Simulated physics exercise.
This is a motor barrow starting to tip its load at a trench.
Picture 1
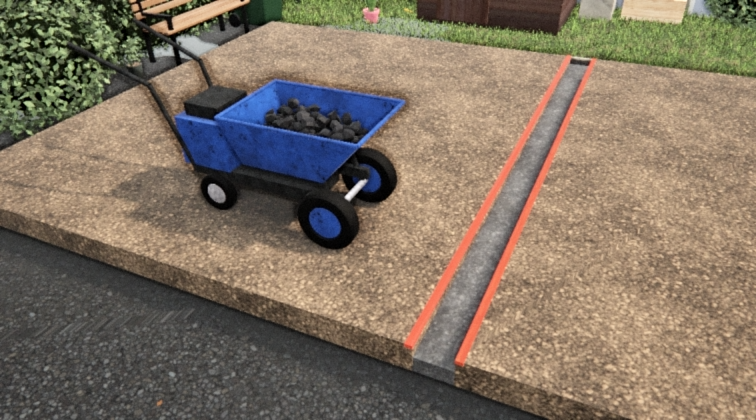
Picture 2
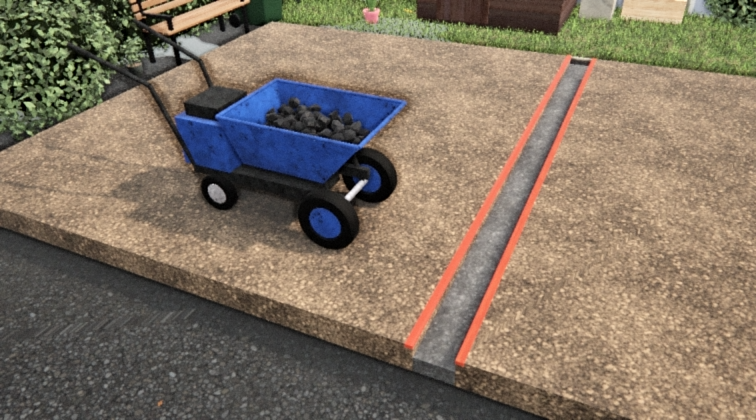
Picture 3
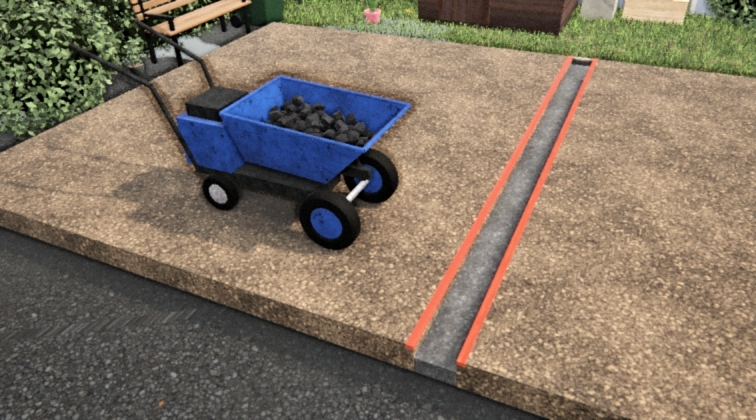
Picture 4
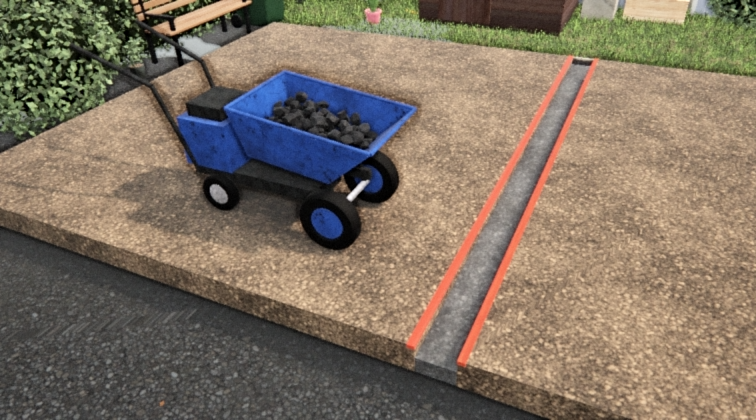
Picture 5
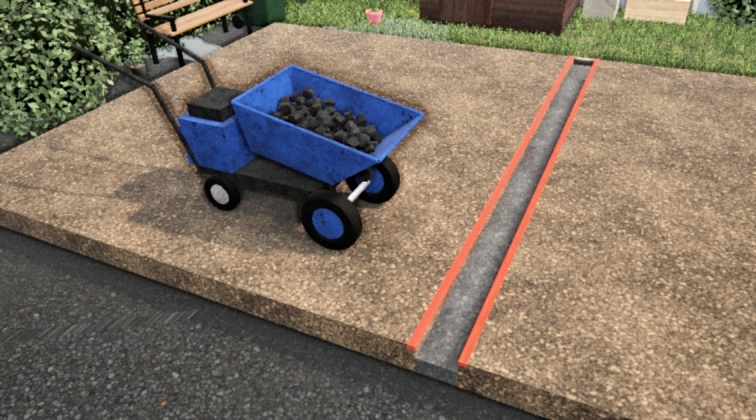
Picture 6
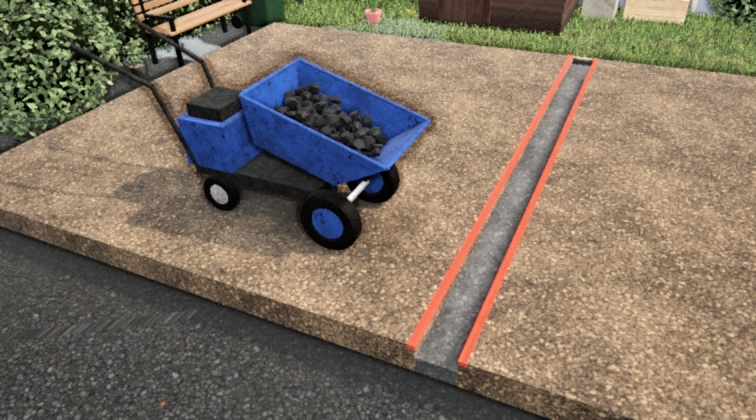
In the video, a blue wheeled barrow loaded with dark lumps stands on a brown slab, left of a narrow red-edged trench. Its skip starts level, then gradually tilts toward the right while the wheels stay nearly still.
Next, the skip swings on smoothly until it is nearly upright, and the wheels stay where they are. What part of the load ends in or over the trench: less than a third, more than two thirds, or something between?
The trench takes from one third to two thirds.
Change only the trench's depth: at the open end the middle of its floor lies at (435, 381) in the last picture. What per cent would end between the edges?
Roughly 60 in a hundred.
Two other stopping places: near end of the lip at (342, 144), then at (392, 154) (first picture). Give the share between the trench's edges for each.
The first gives 40 %, the second 40 %.
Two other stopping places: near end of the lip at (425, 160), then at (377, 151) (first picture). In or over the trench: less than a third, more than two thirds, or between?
At the first place under a third, at the second in the middle band.
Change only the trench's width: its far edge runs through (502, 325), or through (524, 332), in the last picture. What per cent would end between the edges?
About 50 and 60 per cent.
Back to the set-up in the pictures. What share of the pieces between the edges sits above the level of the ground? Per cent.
Close to 40 per cent.
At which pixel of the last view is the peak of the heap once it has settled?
Roughly at (467, 229).
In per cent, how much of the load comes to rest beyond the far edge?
It comes to 5 per cent or so.
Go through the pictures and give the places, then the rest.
Lip of the skip near (357, 147), level; top of the load near (300, 128), lumps of coal; first edge of the trench near (431, 304); far edge near (479, 318), the trench under half as wide as the skip, and shallow for its width, in the first frame.
Lip of the skip near (359, 148), level; top of the load near (301, 128), in the second frame.
Lip of the skip near (364, 151), tipped barely; top of the load near (296, 131), in the third frame.
Lip of the skip near (370, 155), tipped a little; top of the load near (292, 119), in the fourth frame.
Lip of the skip near (379, 161), tipped a little; top of the load near (295, 118), in the fifth frame.
Lip of the skip near (386, 169), tipped clearly; top of the load near (287, 112); first edge of the trench near (434, 305); far edge near (481, 319), in the sixth frame.
Shortly afterwards, skip tipped steeply; the whole lot in the skip.
Next, skip tipped right over; near two thirds in the skip; near a quarter short of the trench; a little in or heaped over the trench.
Some moments later, skip tipped right over; near a third in the skip; near a quarter short of the trench; near half in or heaped over the trench; a little beyond it.
In the end, skip tipped right over; near a third in the skip; near a quarter short of the trench; near half in or heaped over the trench; a little beyond it.
